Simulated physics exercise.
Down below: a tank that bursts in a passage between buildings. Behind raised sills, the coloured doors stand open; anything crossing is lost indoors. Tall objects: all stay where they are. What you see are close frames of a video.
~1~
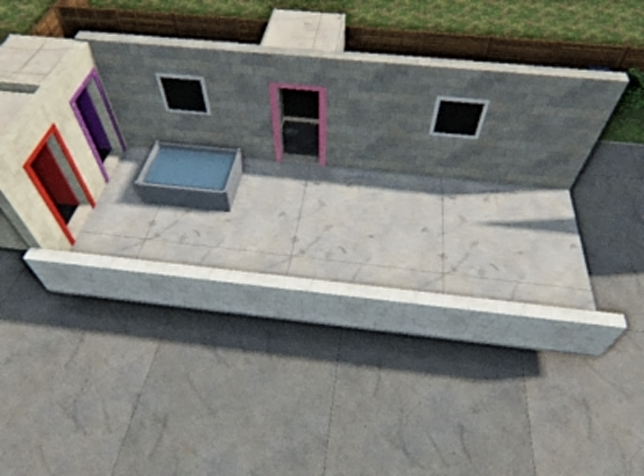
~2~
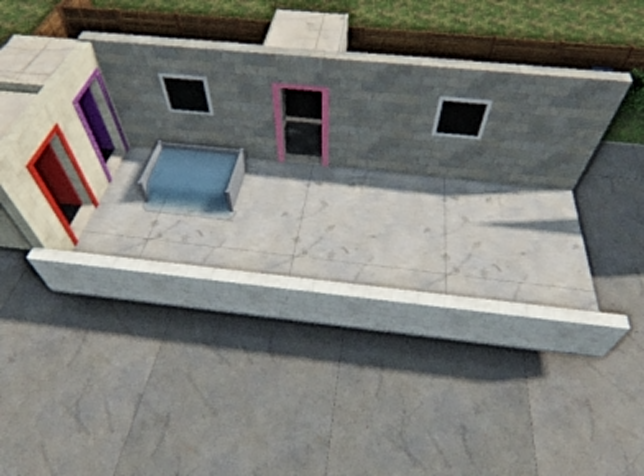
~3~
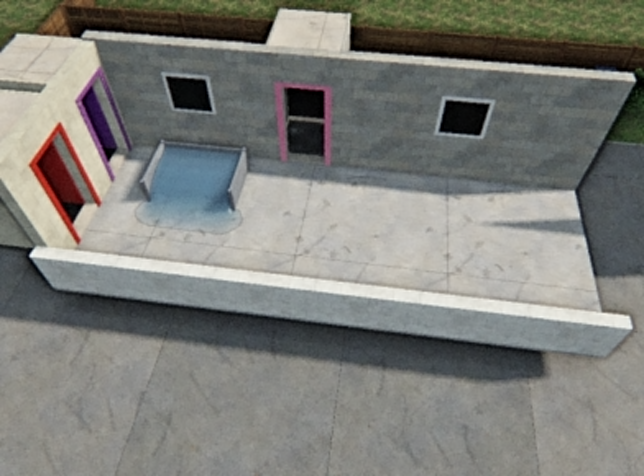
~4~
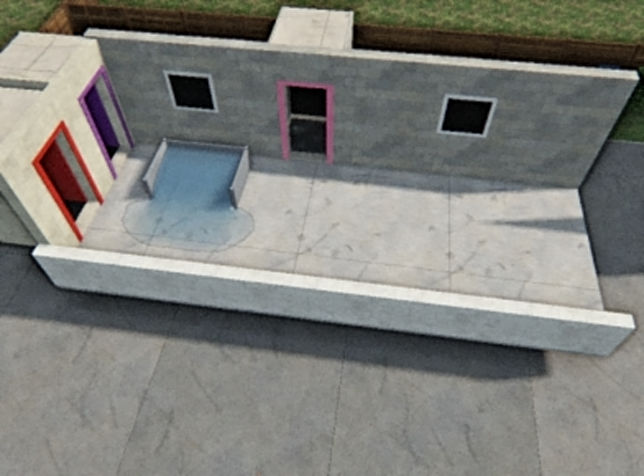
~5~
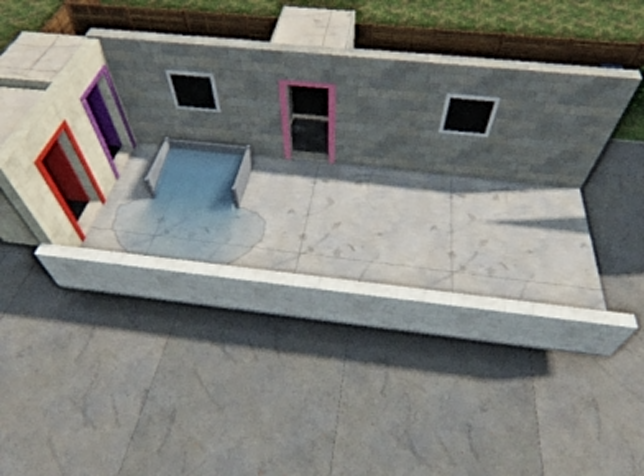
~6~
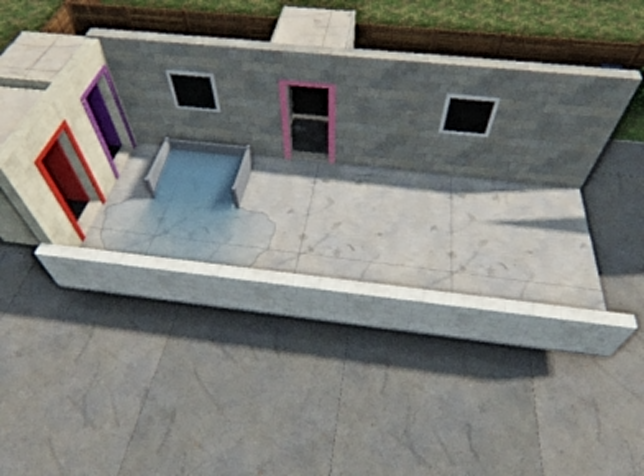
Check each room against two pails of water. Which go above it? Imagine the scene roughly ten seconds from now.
In order: The red door respects the limit; the purple door respects the limit; the pink door respects the limit.
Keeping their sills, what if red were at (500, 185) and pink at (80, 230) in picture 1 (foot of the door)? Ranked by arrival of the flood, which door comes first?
My pick is the pink door.
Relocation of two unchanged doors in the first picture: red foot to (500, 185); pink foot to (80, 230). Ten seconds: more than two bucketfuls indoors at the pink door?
Note: Pink door breaks the limit.
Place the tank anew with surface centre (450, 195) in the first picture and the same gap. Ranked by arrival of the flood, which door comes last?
The purple-painted one is the last one.
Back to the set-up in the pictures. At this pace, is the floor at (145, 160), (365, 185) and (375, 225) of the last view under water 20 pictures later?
First spot inundated, second not wet, third inundated.
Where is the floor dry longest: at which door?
I'd go with the pink one.
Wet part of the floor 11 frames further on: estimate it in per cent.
About 25 per cent.
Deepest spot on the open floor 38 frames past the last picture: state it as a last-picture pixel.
Somewhere around pixel (166, 162).
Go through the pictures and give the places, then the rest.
The first frame shows still water in the tank at (190, 169).
In the second frame, the front is at (231, 215), out from the gap at (188, 201).
In the third frame, water pours out at (191, 200) and has run to (236, 223).
In the fourth frame, the front is at (239, 237), out from the gap at (193, 199).
In the fifth frame, water pours out at (195, 198) and has run to (228, 260).
In the sixth frame, water pours out at (195, 199) and has run to a hidden place.
A moment on, water covers 20 % of the floor; the red door wet at the sill, nothing in, the purple door not reached, the pink door not reached.
Next, water covers 25 % of the floor; the red door wet at the sill, nothing in, the purple door not reached, the pink door not reached.
Then, water covers 50 % of the floor; the red door under two buckets in, the purple door wet at the sill, nothing in, the pink door not reached.
Later, water covers 85 % of the floor; the red door under two buckets in, the purple door under two buckets in, the pink door wet at the sill, nothing in.
In the end, water covers 90 % of the floor; the red door under two buckets in, the purple door under two buckets in, the pink door wet at the sill, nothing in.
